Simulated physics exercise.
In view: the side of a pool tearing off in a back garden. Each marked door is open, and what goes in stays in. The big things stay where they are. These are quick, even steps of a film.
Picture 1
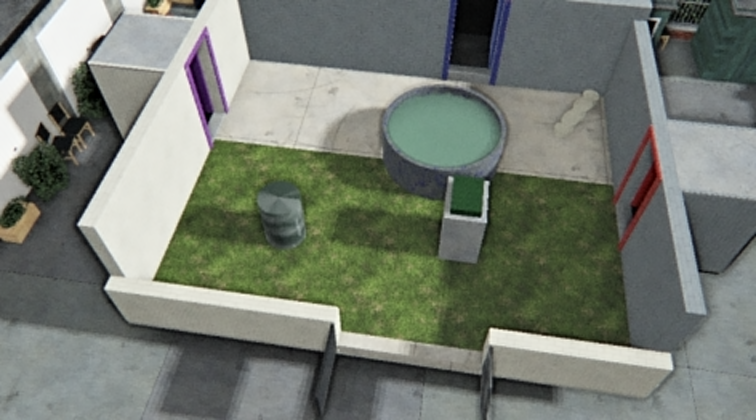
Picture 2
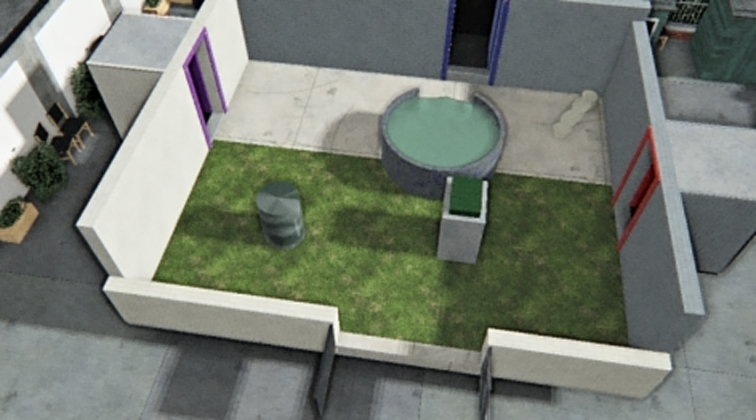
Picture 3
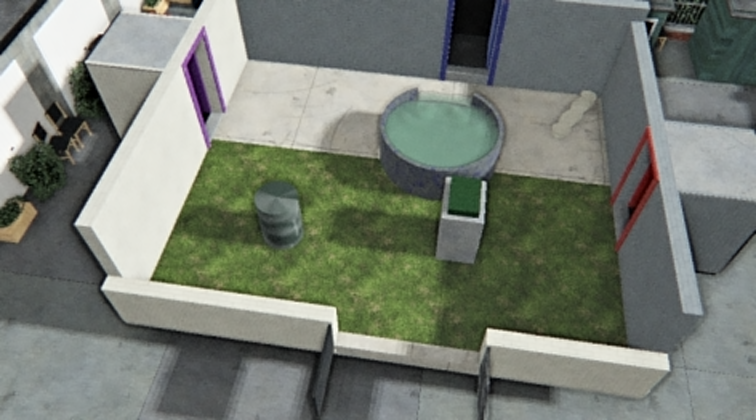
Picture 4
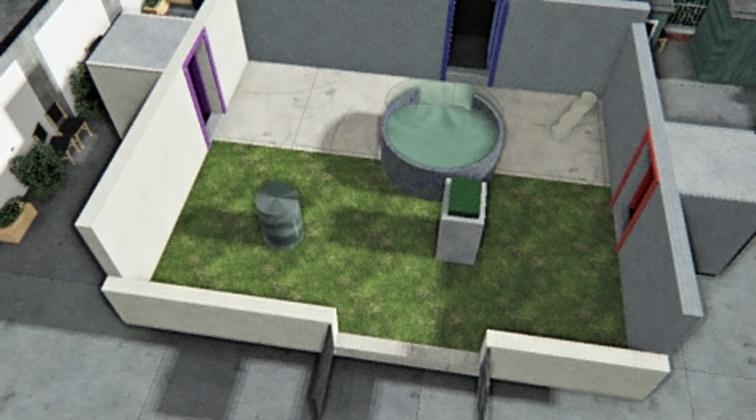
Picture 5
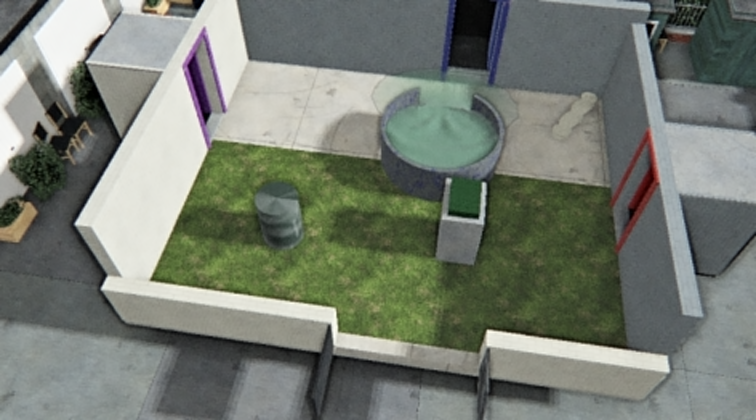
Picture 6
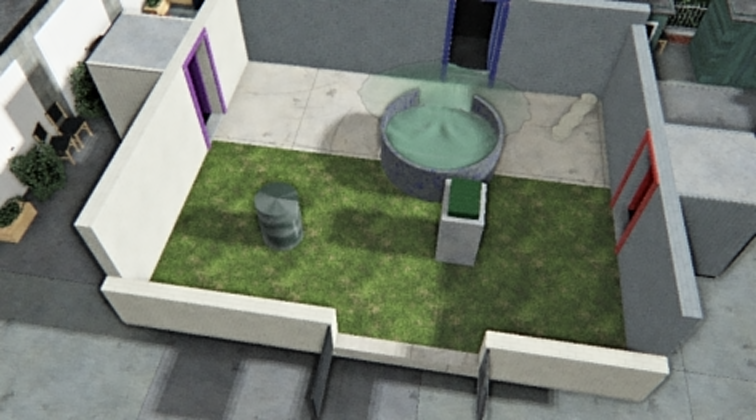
Water sits still in a round grey pool in a walled garden, then the far side of the rim breaks open. Water pours out through the gap at the back, and a thin, clear sheet spreads wider across the pale paving behind the pool while the grass in front stays unchanged.
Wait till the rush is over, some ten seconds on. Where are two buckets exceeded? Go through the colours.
The red door admits no more than that; the blue door lets in a lot; the purple door lets in a lot.
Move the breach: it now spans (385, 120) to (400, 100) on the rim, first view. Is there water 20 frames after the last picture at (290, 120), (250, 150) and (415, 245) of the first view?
In that order: Covered, under water, clear.
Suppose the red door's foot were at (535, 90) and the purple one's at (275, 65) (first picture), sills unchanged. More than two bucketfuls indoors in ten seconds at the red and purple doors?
In short: Red door lets more in; purple door takes more.
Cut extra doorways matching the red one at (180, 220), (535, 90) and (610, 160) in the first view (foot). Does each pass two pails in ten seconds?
In turn: Lets less in, lets more in, holds.
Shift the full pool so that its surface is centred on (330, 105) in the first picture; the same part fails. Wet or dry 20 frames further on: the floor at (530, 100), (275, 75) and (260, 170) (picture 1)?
In that order: Flooded, flooded, flooded.
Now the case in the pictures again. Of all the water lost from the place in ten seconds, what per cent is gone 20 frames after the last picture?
I make it 75 per cent.
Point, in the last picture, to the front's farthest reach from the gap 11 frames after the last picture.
Near (249, 61).
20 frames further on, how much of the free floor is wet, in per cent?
Near 45 in a hundred.
A moment on, water covers 15 % of the floor; the red door not reached, the blue door over two buckets in, the purple door not reached.
Next, water covers 25 % of the floor; the red door not reached, the blue door far over two buckets in, the purple door not reached.
Then, water covers 45 % of the floor; the red door not reached, the blue door far over two buckets in, the purple door under two buckets in.
Later, water covers 70 % of the floor; the red door wet at the sill, nothing in, the blue door far over two buckets in, the purple door over two buckets in.
In the end, water covers 95 % of the floor; the red door wet at the sill, nothing in, the blue door far over two buckets in, the purple door over two buckets in.
